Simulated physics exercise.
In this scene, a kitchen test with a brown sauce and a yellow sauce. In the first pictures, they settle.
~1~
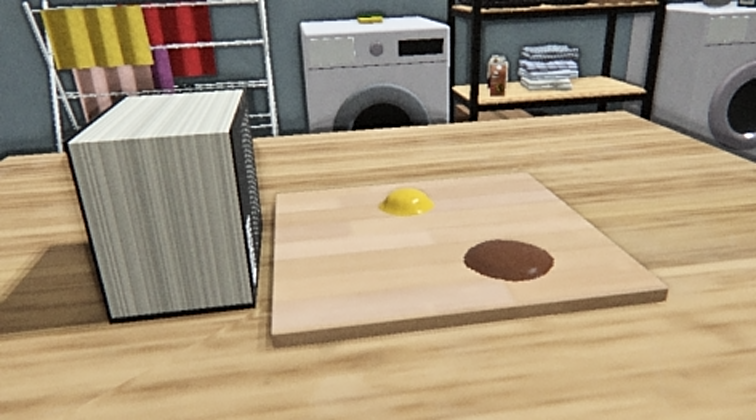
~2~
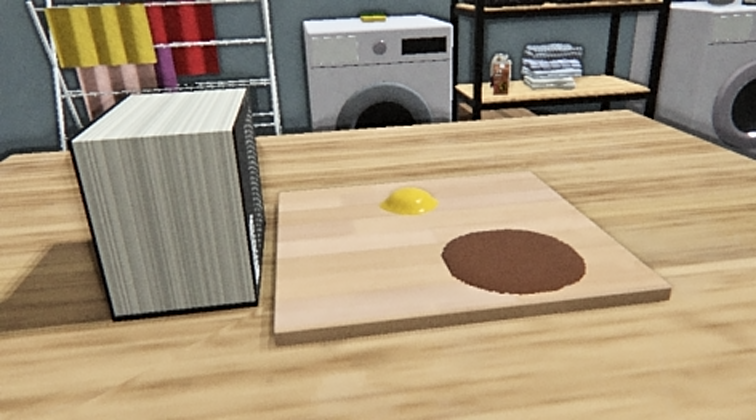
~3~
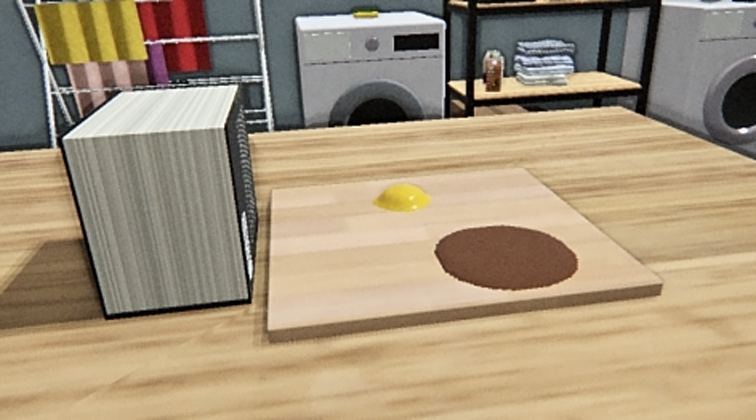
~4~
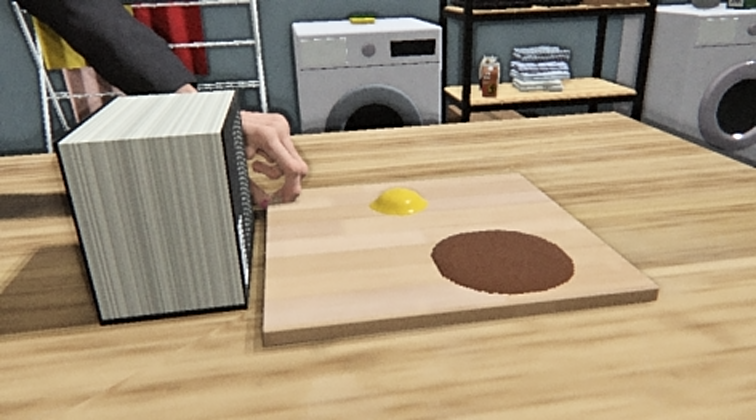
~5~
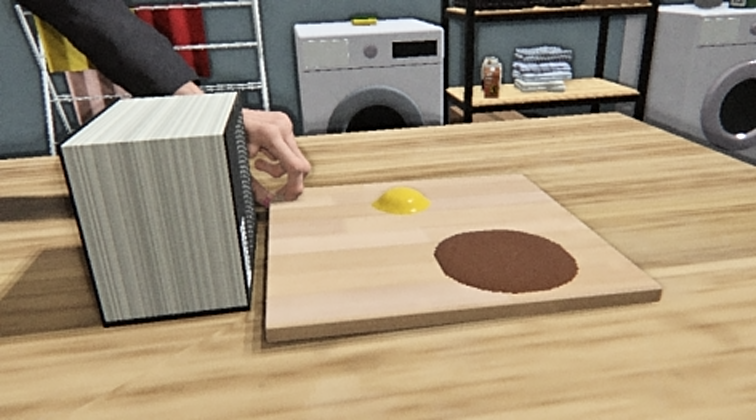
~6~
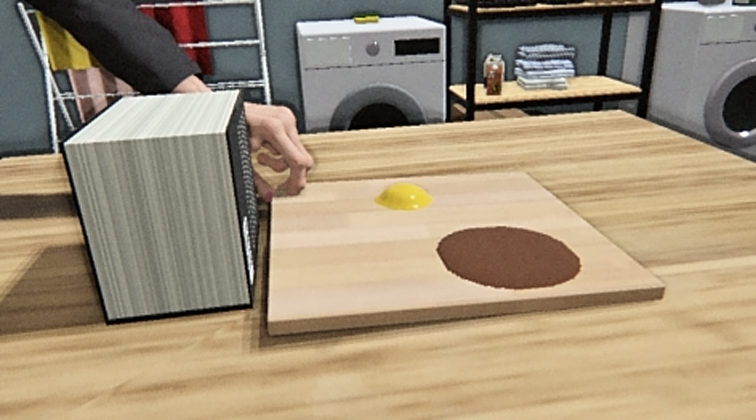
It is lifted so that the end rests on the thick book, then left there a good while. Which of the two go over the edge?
Outcome: Brown sauce escapes downhill, yellow sauce remains aboard.
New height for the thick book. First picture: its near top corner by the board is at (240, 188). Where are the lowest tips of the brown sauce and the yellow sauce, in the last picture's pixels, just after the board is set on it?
First about (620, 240), second about (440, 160).
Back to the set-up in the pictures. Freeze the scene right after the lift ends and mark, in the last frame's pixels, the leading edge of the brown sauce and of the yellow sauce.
Around (624, 245) and around (455, 135).
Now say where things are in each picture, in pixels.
In the first picture, the board lies flat; brown sauce (509, 255) a low mound; yellow sauce (406, 198) a mound; thick book (167, 231).
The second picture shows they settle; brown sauce (511, 257) spread thin; yellow sauce (409, 197) a mound.
The third picture shows at rest; brown sauce (504, 254) spread thin; yellow sauce (402, 193) a mound.
The fourth picture shows a hand takes the end; brown sauce (500, 258) spread thin; yellow sauce (399, 197) a mound.
In the fifth picture, the end is rising; brown sauce (504, 257) spread thin; yellow sauce (402, 196) a mound.
The sixth picture shows the board slopes by about 2°; brown sauce (507, 254) spread thin; yellow sauce (404, 193) a mound; thick book (164, 232).
A moment on, slope about 32°; the brown sauce is dripping off the low end; the yellow sauce has not moved.
Further on, the brown sauce is dripping off the low end; the yellow sauce has not moved.
When it is over, slope about 32°; the brown sauce is dripping off the low end; the yellow sauce has not moved.
